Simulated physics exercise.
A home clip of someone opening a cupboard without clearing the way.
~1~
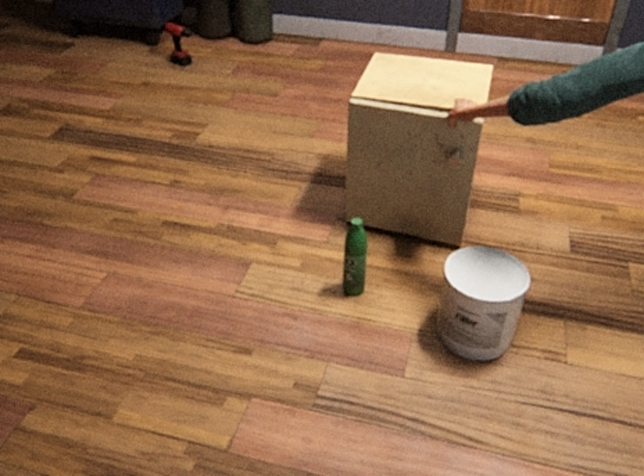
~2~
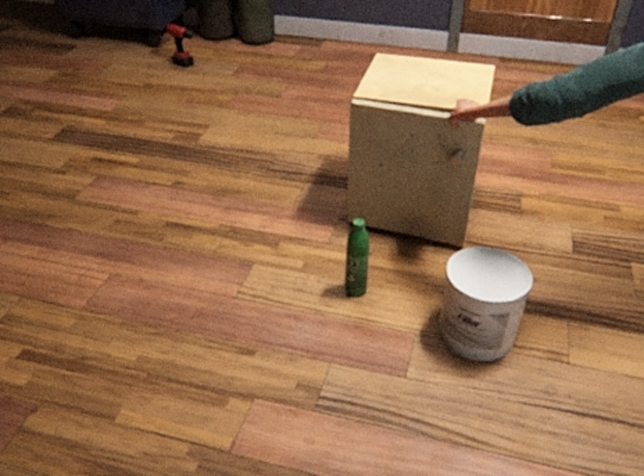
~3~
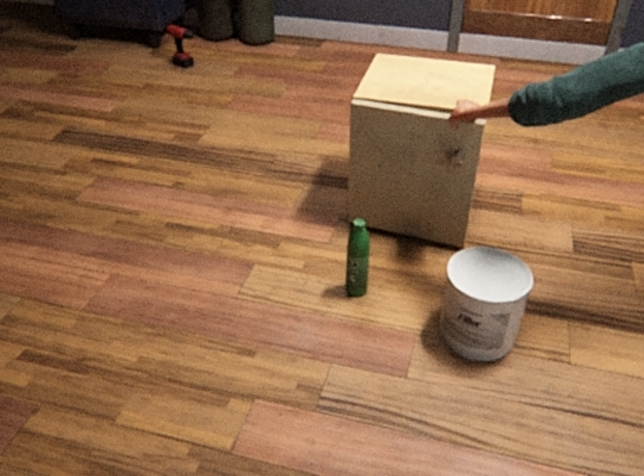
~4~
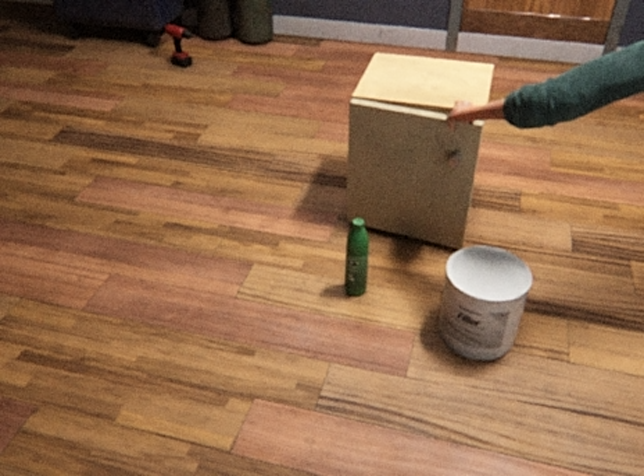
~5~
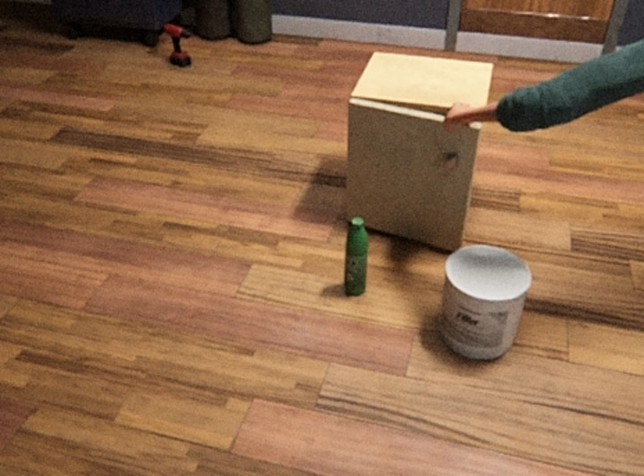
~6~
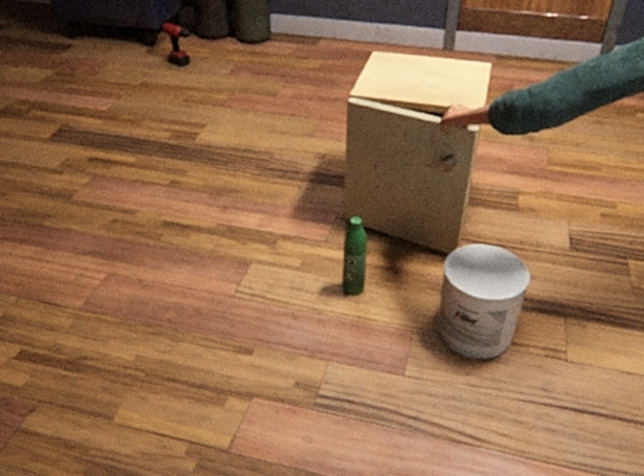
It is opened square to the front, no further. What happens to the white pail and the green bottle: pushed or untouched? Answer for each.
Here the white pail escapes contact, the green bottle gets knocked.
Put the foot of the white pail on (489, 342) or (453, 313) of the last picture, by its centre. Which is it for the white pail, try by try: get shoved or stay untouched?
Try by try, it is left alone; is left alone.
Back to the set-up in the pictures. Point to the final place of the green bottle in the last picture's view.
Its middle is close to (307, 255).
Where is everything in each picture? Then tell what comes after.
In the first frame, door 4° open; white pail (480, 303); green bottle (355, 256); door (407, 178).
In the second frame, door 4° open; green bottle (357, 257); door (409, 178).
In the third frame, door 5° open; white pail (483, 304); door (409, 179).
In the fourth frame, door 7° open; green bottle (357, 257); door (407, 179).
In the fifth frame, door 10° open; white pail (481, 302); door (405, 180).
In the sixth frame, door 13° open; white pail (480, 301); green bottle (355, 256); door (403, 181).
Then, 1.84 s after the last picture, door 68° open; white pail at rest near (480, 301); green bottle moved a little near (349, 256).
Then, 2.14 s after the last picture, door 77° open; white pail at rest near (480, 301); green bottle moved about its own width near (333, 257).
Then, 2.42 s after the last picture, door 85° open; white pail at rest near (480, 301); green bottle moved well along near (316, 256).
At rest, the white pail stays untouched, near (480, 301); the green bottle gets shoved, near (307, 255).
